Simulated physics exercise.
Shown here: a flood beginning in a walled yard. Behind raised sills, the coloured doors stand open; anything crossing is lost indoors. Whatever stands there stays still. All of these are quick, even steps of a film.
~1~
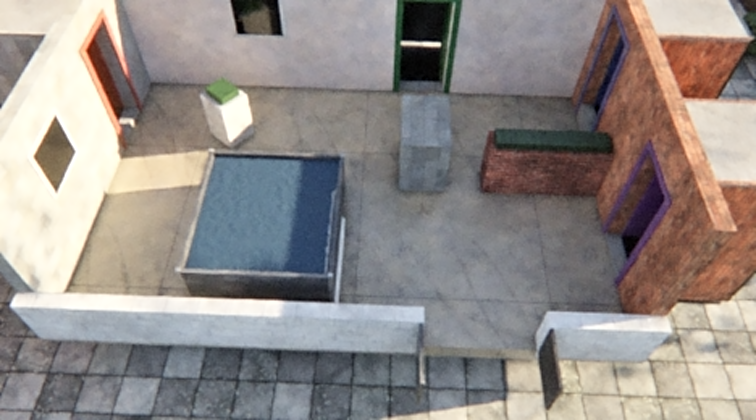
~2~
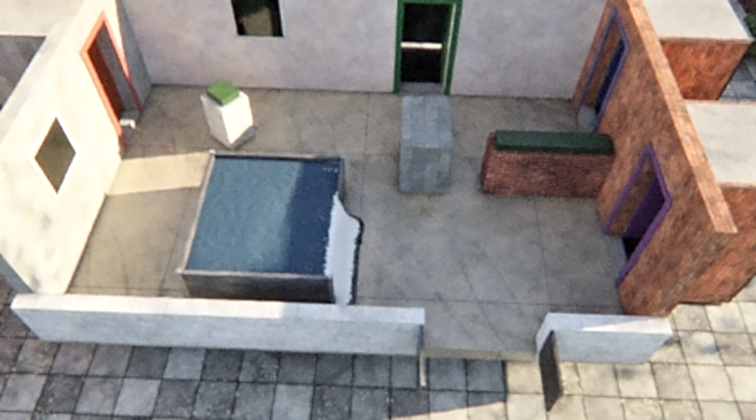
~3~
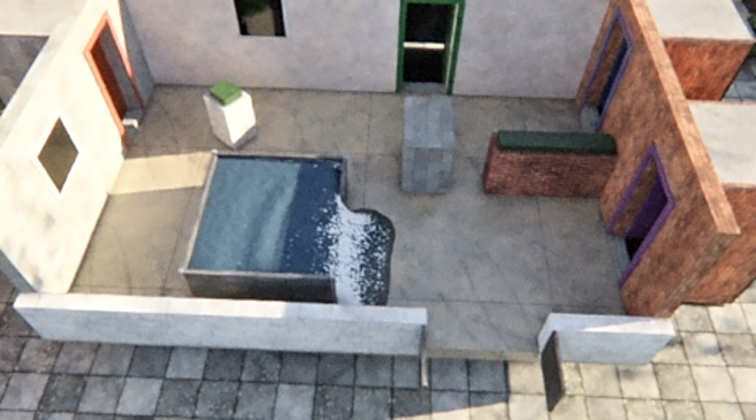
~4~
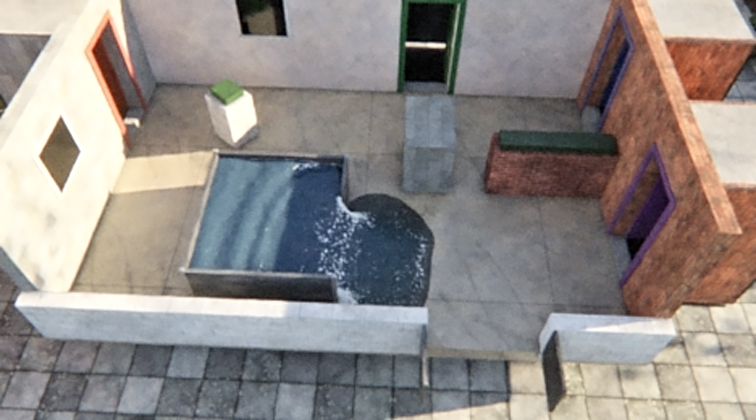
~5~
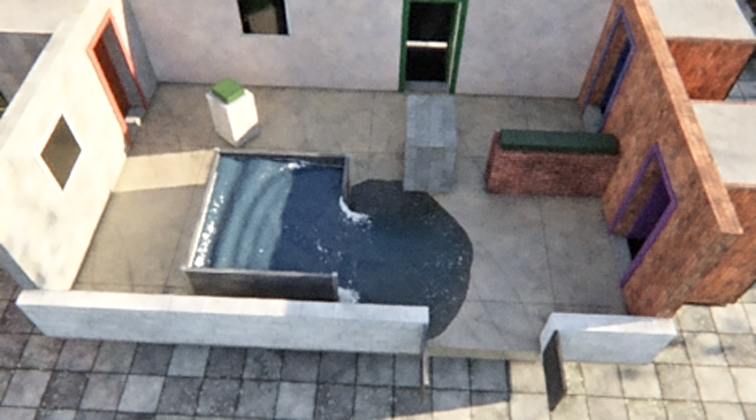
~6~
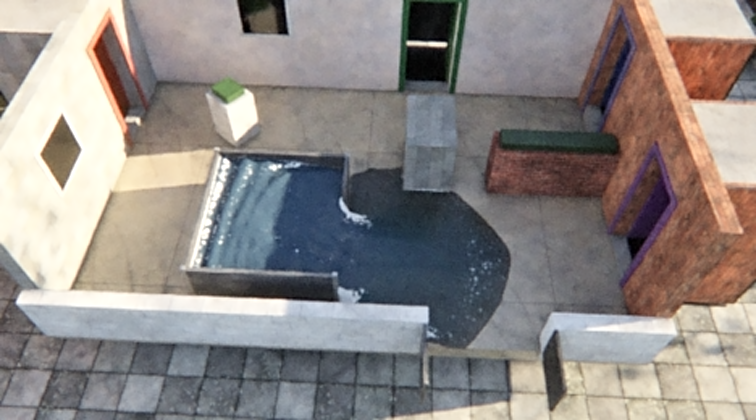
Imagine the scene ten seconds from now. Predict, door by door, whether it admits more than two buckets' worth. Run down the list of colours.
Result: The blue door ends up within two buckets. The red door ends up within two buckets. The purple door ends up over two buckets. The green door ends up within two buckets.
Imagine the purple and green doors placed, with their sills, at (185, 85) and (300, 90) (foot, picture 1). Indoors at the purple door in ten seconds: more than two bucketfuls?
Note: Purple misses the threshold.
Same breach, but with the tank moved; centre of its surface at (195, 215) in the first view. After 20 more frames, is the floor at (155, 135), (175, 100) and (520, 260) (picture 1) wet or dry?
In order: Untouched, untouched, submerged.
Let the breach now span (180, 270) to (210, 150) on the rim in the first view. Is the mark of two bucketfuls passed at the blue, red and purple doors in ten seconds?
Result - blue door: Below the limit; red door: Above the limit; purple door: Above the limit.
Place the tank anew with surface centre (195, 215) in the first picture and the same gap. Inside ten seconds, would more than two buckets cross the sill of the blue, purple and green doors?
Result - blue door: Short of the limit, purple door: Past the limit, green door: Short of the limit.
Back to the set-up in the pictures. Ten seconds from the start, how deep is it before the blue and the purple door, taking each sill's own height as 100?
First 10 percent, then 220 percent.
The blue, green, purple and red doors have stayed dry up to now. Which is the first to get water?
I'd say it's the purple-painted one.
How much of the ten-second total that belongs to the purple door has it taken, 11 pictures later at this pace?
Estimated share: About 15 %.
A moment on, water covers 30 % of the floor; the blue door not reached, the red door not reached, the purple door under two buckets in, the green door not reached.
Next, water covers 35 % of the floor; the blue door not reached, the red door not reached, the purple door far over two buckets in, the green door not reached.
Then, water covers 40 % of the floor; the blue door not reached, the red door not reached, the purple door far over two buckets in, the green door wet at the sill, nothing in.
Later, water covers 50 % of the floor; the blue door not reached, the red door not reached, the purple door far over two buckets in, the green door wet at the sill, nothing in.
In the end, water covers 70 % of the floor; the blue door wet at the sill, nothing in, the red door not reached, the purple door far over two buckets in, the green door under two buckets in.
